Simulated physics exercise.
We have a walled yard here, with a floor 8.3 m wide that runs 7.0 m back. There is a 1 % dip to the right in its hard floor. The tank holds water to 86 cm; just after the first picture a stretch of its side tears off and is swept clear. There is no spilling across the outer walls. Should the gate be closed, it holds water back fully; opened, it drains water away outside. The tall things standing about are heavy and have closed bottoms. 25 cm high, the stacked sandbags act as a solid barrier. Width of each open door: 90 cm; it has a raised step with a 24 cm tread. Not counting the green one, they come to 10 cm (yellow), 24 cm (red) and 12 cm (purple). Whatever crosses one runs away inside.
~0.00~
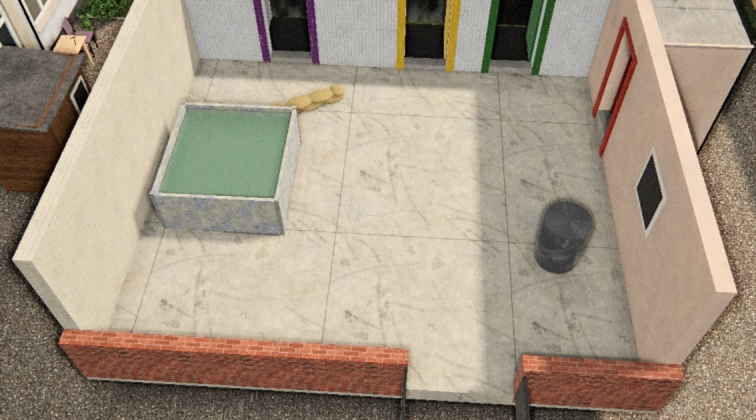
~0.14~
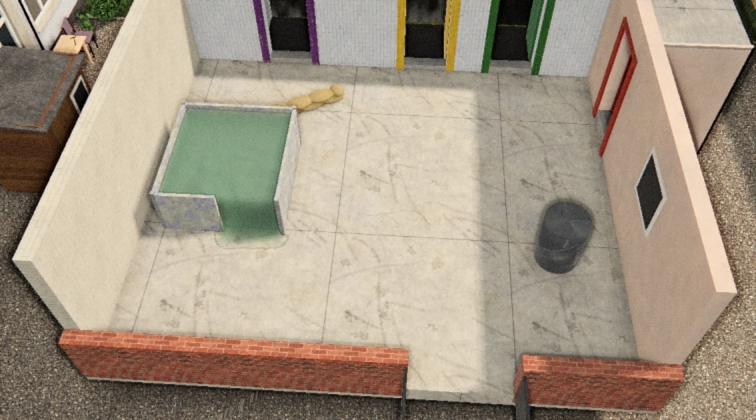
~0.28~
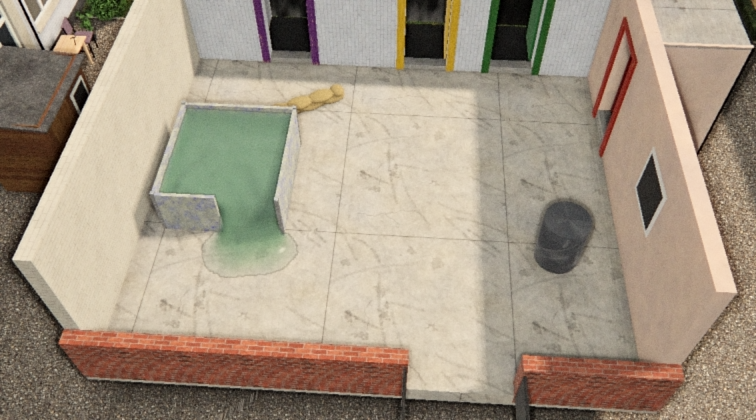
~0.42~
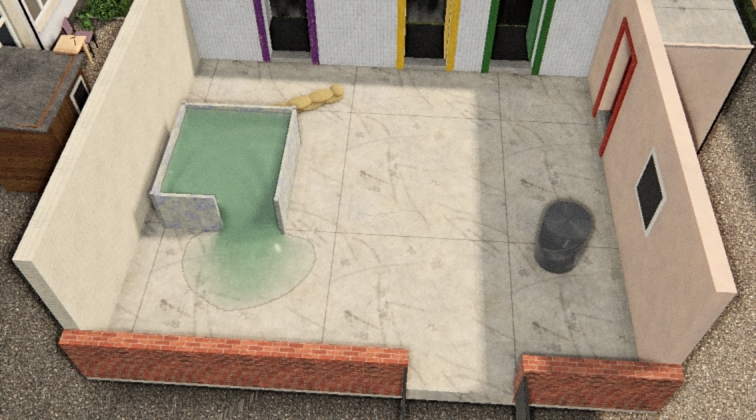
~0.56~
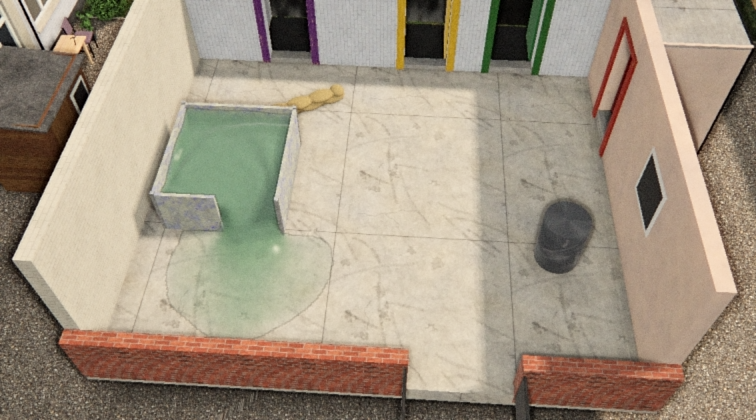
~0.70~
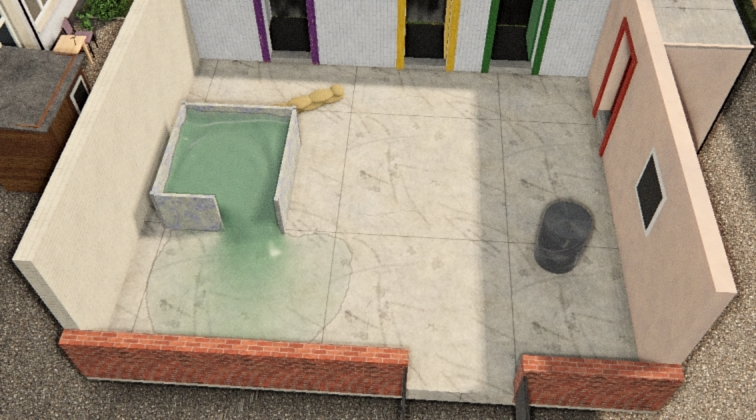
Green water pours through a gap in the front of a raised tank in a walled yard, spreading across the pale floor in a widening, thinning sheet toward the low brick wall, while the dark barrel at right stays still.
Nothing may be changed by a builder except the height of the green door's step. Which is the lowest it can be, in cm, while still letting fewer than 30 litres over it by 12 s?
No lower than about 6.5 cm.
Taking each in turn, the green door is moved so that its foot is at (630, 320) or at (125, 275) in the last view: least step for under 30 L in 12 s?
About 16 cm for the first and 8.5 cm for the second.
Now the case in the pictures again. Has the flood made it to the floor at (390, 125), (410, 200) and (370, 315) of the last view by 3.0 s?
1: Unwetted; 2: Unwetted; 3: Awash.
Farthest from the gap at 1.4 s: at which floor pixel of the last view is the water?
Around (416, 374).
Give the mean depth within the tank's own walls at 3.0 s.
I'd put it at some 37 centimetres on average.
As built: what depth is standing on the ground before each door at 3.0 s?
Lab note, cm: Yellow 0; red 0; purple 0; green 0.
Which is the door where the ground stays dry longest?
The yellow door.
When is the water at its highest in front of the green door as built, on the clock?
Near 10.0 s.
After 1.4 s water covers 20 % of the floor, deepest (46 cm) near (254, 238); it has not reached the green door.
After 3.0 s water covers 35 % of the floor, deepest (33 cm) near (111, 355); it has not reached the green door.
After 12.0 s water covers 85 % of the floor, deepest (13 cm) near (589, 87); 10 cm at the green door, 0 litres in over its 15 cm step.
At the green door as built, the water arrived by 6.6 s and peaked near 11 cm at 9.8 s.
Run again over the same 12 s with other heights there, 43 litres in over 5.5 cm, 15 litres over 7.5 cm. The limit of 30 litres is kept from about 6.5 cm up.
